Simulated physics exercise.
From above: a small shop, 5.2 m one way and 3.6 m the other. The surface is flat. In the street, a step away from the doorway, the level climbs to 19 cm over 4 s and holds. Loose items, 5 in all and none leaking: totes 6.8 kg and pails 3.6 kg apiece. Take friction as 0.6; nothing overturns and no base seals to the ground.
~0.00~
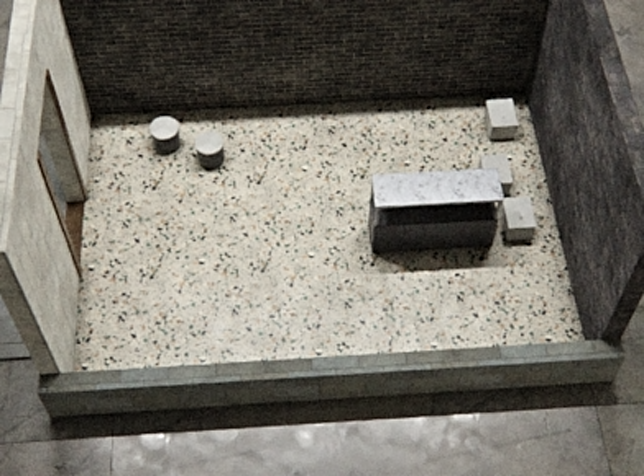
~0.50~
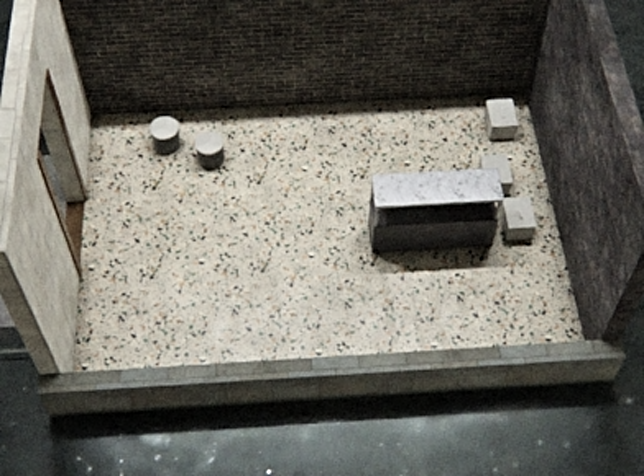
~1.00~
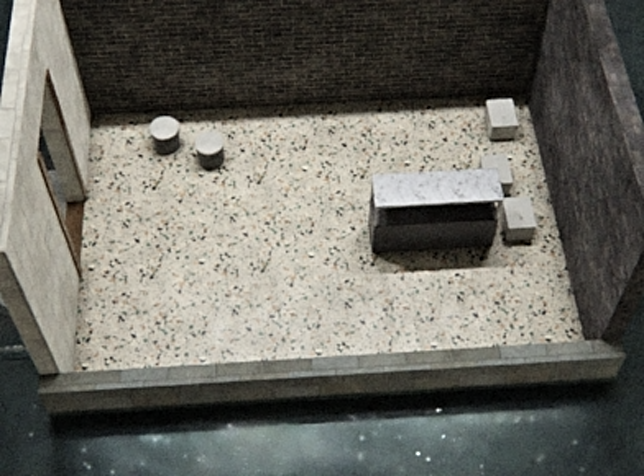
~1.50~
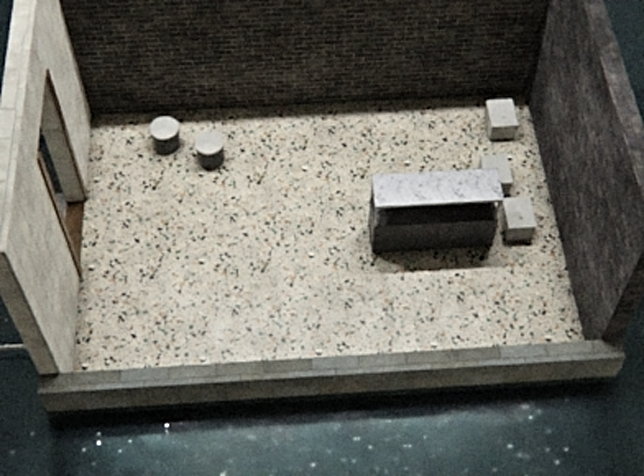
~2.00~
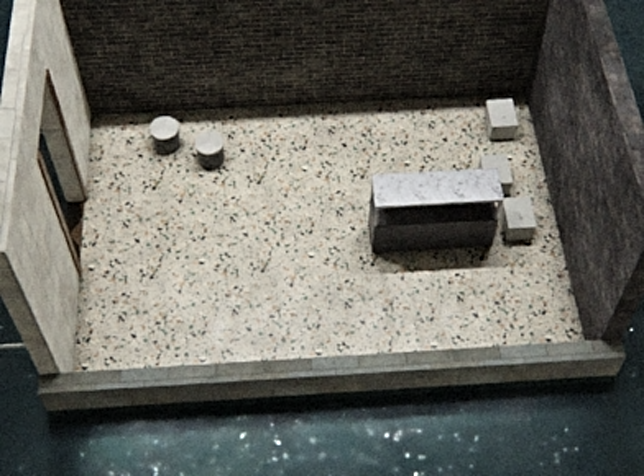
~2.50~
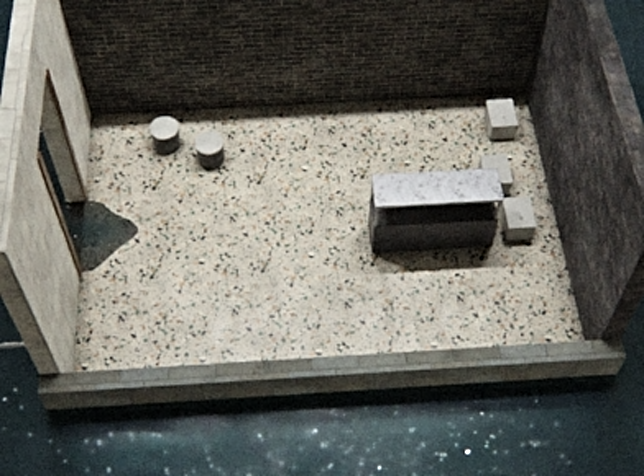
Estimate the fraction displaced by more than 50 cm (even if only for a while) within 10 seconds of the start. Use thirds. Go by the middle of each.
Share: Under a third.
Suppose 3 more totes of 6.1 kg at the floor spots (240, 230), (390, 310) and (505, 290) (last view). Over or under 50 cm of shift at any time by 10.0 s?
In turn: More, under, less.
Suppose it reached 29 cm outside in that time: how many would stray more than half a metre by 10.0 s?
In that case 3 of them.
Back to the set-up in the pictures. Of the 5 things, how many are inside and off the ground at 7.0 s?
0 of them.
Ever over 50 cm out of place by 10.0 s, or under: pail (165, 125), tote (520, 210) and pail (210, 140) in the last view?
In turn: Less, short of it, past it.
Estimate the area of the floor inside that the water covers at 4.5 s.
Some 6.0 m2.
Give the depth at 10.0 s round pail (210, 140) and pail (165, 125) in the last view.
About 5 and 3 cm.
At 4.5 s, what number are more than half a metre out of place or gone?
By then 0.
After 3.5 s 0 of 5 are over 50 cm from their spots; 0 afloat.
After 4.5 s 0 of 5 are over 50 cm from their spots; 0 afloat.
After 7.0 s 1 of 5 are over 50 cm from their spots; 0 afloat.
After 10.0 s 1 of 5 are over 50 cm from their spots, and 1 have been at some point; 4 afloat.
